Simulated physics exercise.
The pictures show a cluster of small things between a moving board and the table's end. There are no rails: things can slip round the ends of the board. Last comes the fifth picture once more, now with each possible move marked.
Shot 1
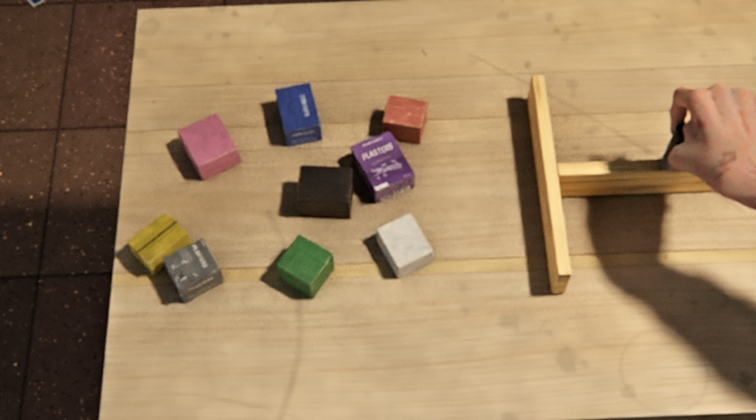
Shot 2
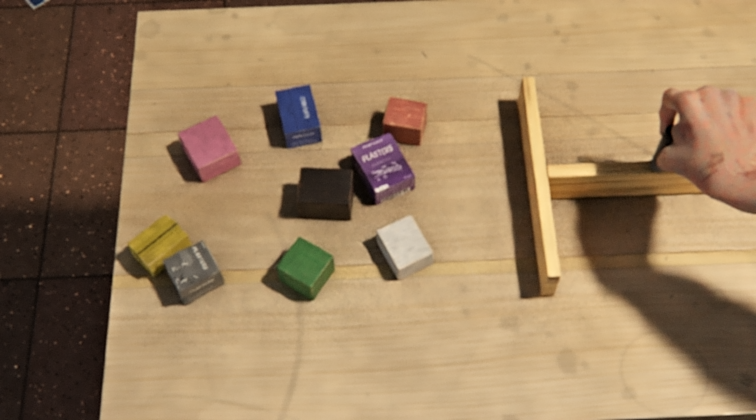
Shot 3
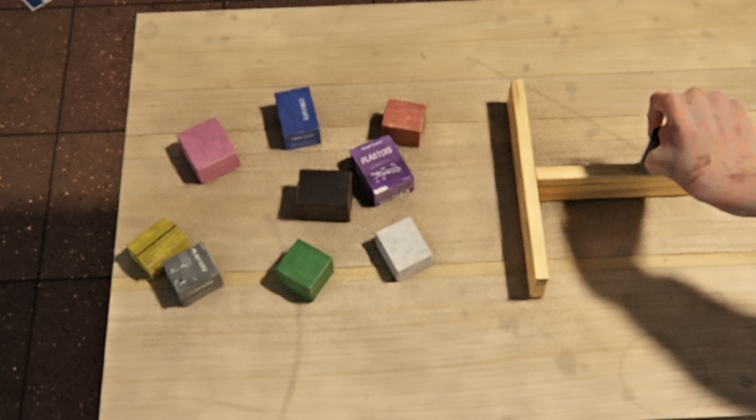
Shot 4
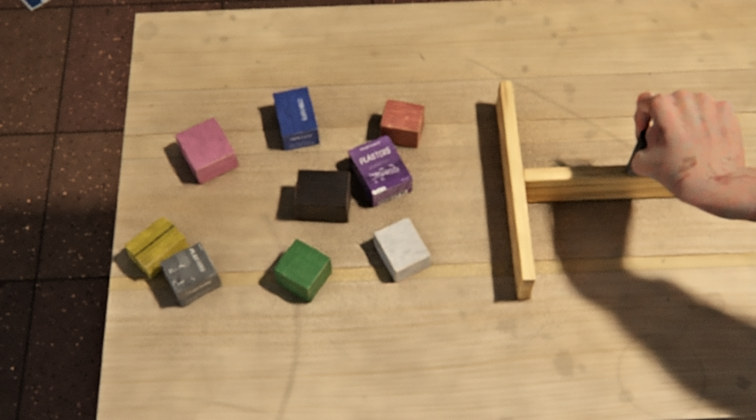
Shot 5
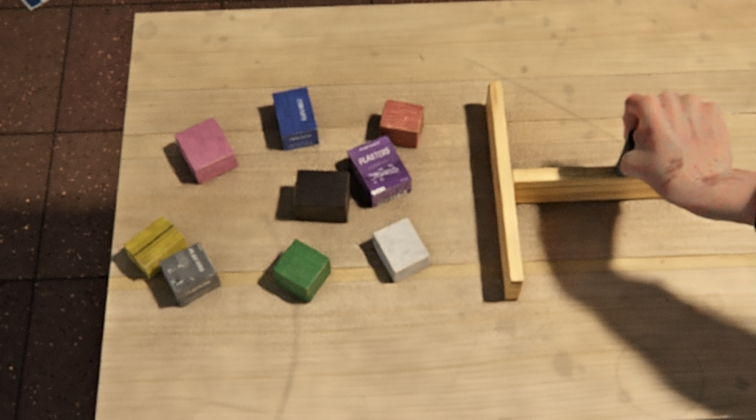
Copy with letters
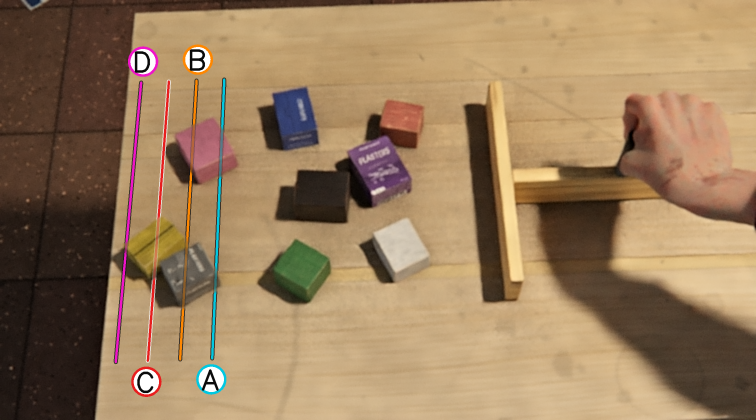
A wooden board, held by a hand, slides slowly left toward a cluster of colourful blocks.
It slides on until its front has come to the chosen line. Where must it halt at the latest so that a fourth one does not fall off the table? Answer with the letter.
At B, and not beyond.
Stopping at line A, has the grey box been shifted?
By then, yes.
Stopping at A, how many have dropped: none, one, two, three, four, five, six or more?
In all, none.
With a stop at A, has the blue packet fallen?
No.
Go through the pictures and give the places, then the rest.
The first picture shows grey box (194, 270); white block (404, 246); yellow box (160, 244).
The second picture shows board (541, 171); pink block (210, 149).
The third picture shows board (529, 173); green block (305, 270).
The fourth picture shows board (517, 175); purple box (380, 171).
The fifth picture shows board (506, 175); grey box (190, 274); white block (401, 250); yellow box (157, 248).
On the marked copy, A at (219, 209); B at (189, 210); C at (159, 211); D at (129, 212).
Taking B. A third of the way, board (392, 180); red block (363, 126); white block (368, 248).
Two thirds of the way, board (277, 184); grey box (171, 285); pink block (181, 158).
When it is over, board (187, 187); yellow box over the edge; pink block (118, 170); one fallen.
As for the rest, A is within the limit but short; C drops five; D drops nine.
